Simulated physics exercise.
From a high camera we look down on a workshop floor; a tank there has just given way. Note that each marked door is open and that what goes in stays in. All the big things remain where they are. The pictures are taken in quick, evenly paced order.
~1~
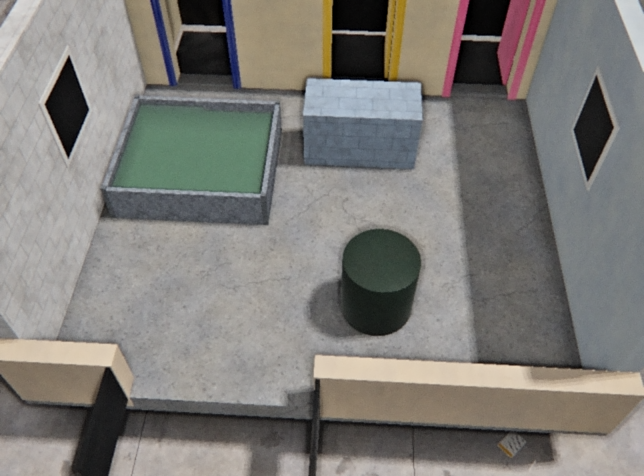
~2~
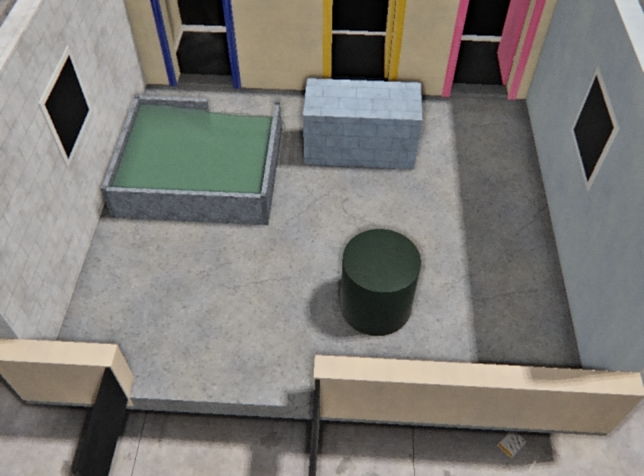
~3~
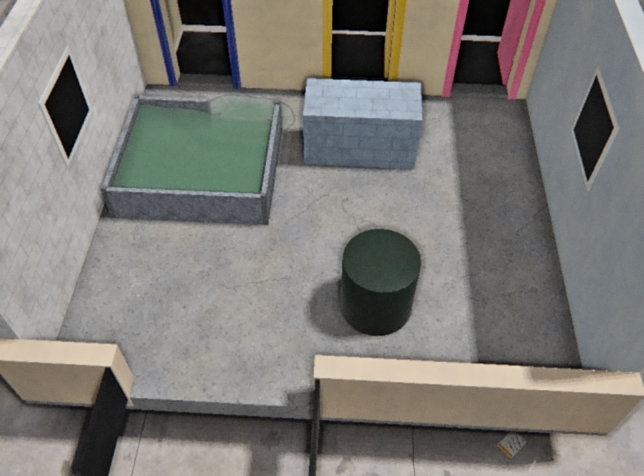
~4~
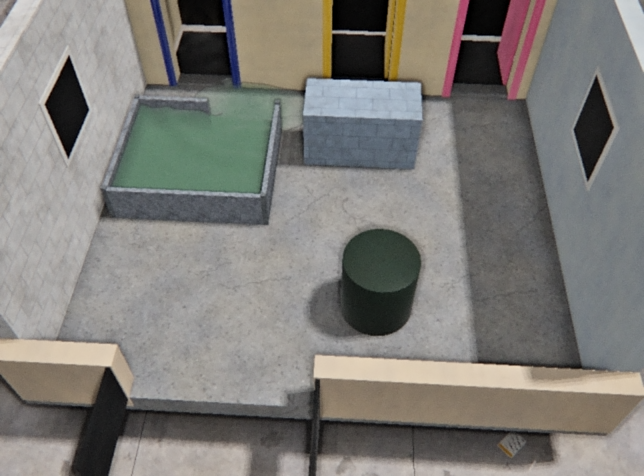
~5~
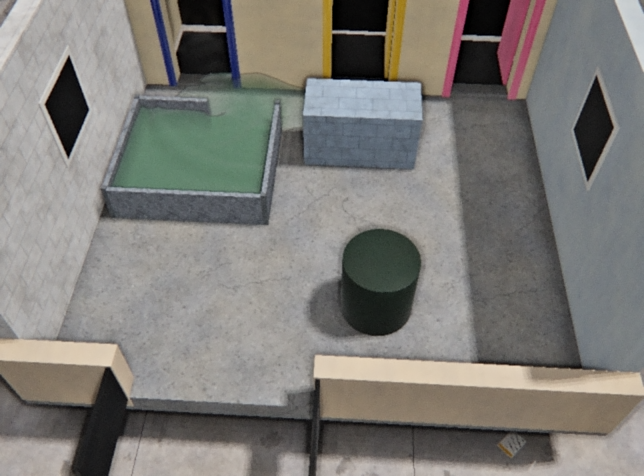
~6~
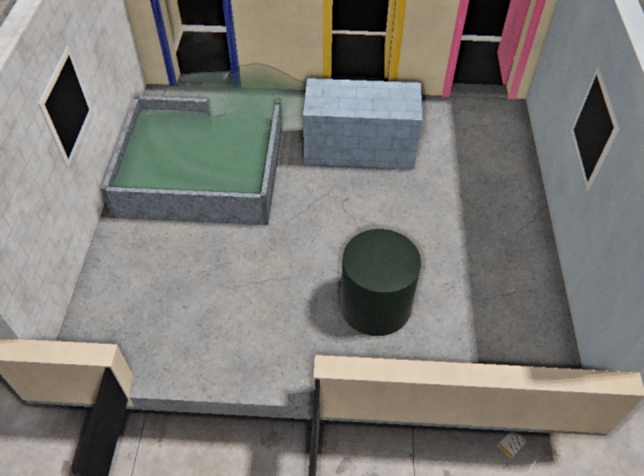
The footage shows a stone-walled tank of still green water on a grey workshop floor, then a gap opens in its far side and water pours out, spreading toward the back wall and the pale blue block.
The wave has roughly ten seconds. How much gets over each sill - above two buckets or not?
In the end the yellow door does not surpass two buckets; the pink door surpasses two buckets; the blue door surpasses two buckets.
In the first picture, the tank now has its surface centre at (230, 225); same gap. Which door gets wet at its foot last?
It's the pink one, as it turns out.
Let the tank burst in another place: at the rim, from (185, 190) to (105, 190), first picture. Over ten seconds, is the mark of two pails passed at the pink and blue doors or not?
Note: Pink door misses the line, blue door misses the line.
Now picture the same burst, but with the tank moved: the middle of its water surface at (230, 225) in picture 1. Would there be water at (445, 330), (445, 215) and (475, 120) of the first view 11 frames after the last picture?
Bone-dry, soaked, bone-dry.
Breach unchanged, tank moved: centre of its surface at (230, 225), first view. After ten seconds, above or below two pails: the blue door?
The blue door tops that amount.
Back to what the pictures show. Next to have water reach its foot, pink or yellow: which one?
Soonest: The yellow one.
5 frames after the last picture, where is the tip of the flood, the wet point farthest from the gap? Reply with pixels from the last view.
I'd say near (410, 99).
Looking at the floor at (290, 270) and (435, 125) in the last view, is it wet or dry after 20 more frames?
Same order as asked: Dry as before, drenched.
A moment on, water covers 10 % of the floor; the yellow door wet at the sill, nothing in, the pink door not reached, the blue door over two buckets in.
Next, water covers 25 % of the floor; the yellow door wet at the sill, nothing in, the pink door wet at the sill, nothing in, the blue door over two buckets in.
Then, water covers 30 % of the floor; the yellow door under two buckets in, the pink door under two buckets in, the blue door far over two buckets in.
Later, water covers 60 % of the floor; the yellow door under two buckets in, the pink door over two buckets in, the blue door far over two buckets in.
In the end, water covers 85 % of the floor; the yellow door under two buckets in, the pink door over two buckets in, the blue door far over two buckets in.
